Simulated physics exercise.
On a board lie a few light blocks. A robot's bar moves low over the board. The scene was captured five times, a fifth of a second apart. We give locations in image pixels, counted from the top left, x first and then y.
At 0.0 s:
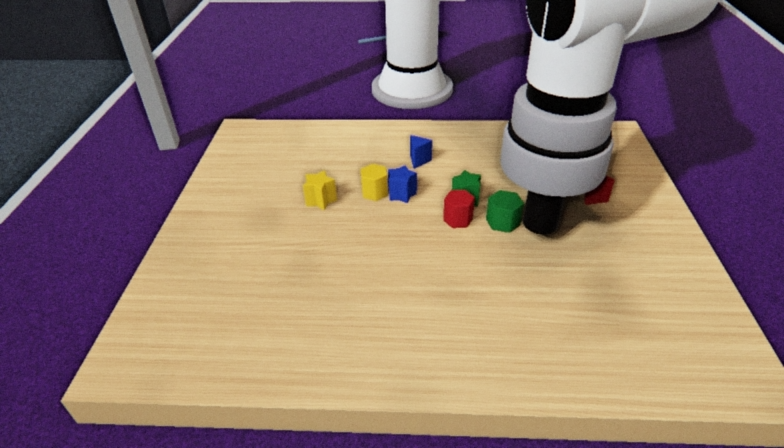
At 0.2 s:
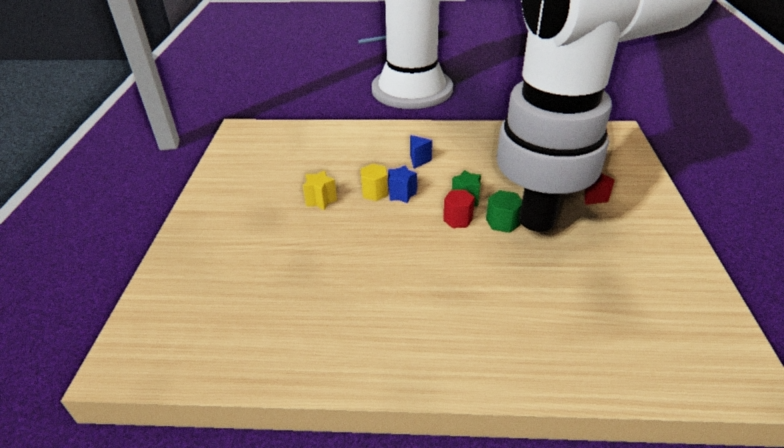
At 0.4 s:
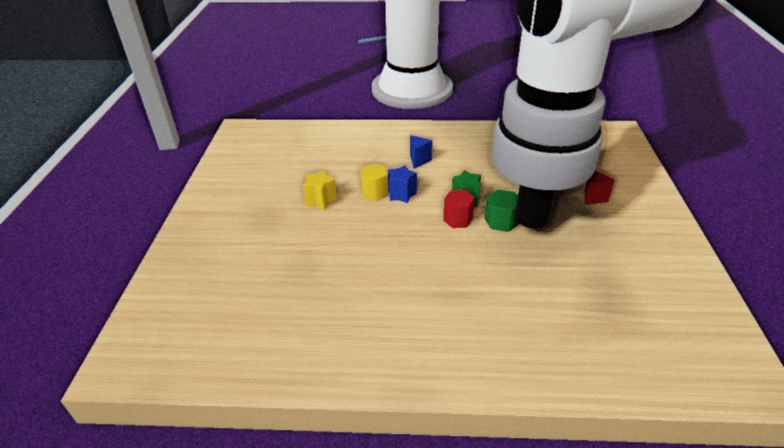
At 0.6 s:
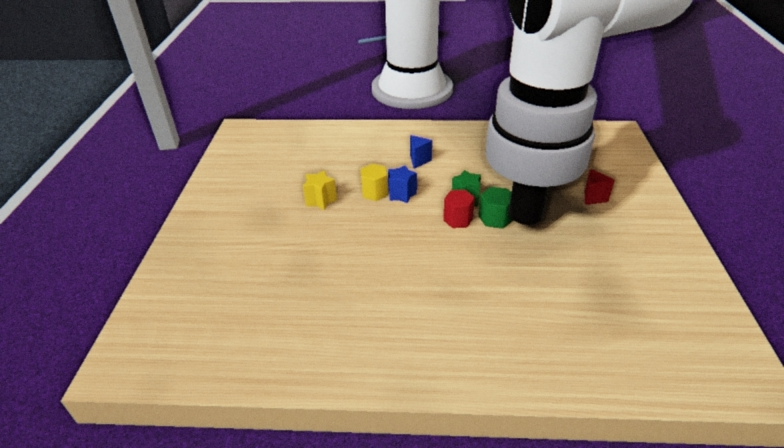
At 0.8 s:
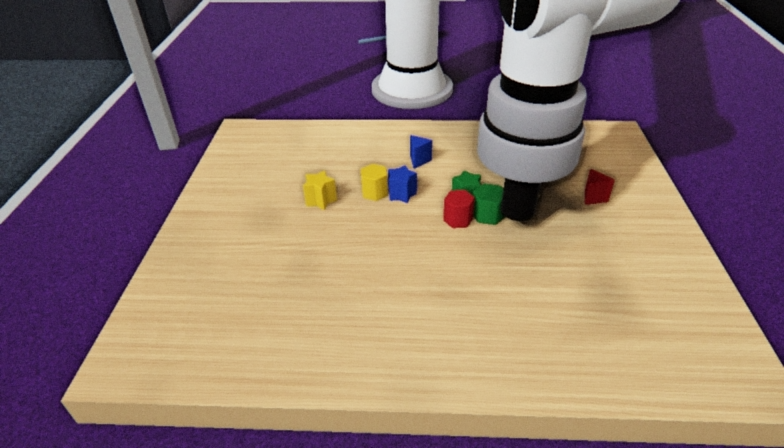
The robot's bar moves slightly left and nudges the green six-sided block toward the green star.
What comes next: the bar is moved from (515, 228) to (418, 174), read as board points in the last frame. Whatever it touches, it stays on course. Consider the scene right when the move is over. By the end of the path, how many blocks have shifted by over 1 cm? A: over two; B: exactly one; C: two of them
A (over two)
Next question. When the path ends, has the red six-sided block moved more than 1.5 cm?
Yes.
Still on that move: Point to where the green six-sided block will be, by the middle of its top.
The answer is (391, 146).
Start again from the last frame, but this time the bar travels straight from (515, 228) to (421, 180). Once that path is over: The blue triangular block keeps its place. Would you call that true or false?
My answer: False.
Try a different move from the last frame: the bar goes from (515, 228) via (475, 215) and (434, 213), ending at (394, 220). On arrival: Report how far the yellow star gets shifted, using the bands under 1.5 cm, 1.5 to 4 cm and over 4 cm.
It ends under 1.5 cm away.
The first path, step by step. One third of the way, bar at (480, 192); red six-sided block at (445, 194), turned 60° anticlockwise; green star at (437, 164), turned 40° clockwise; green six-sided block at (454, 176).
Two thirds of the way, bar at (448, 174); blue triangular block at (414, 138), turned 40° clockwise; red six-sided block at (445, 194), turned 60° anticlockwise; green star at (406, 149), turned 35° clockwise; green six-sided block at (422, 160), turned 15° anticlockwise.
At the end, bar at (418, 158); blue triangular block at (412, 136), turned 70° clockwise; red six-sided block at (445, 194), turned 60° anticlockwise; green star at (376, 136), turned 45° clockwise; green six-sided block at (391, 146), turned 30° anticlockwise.
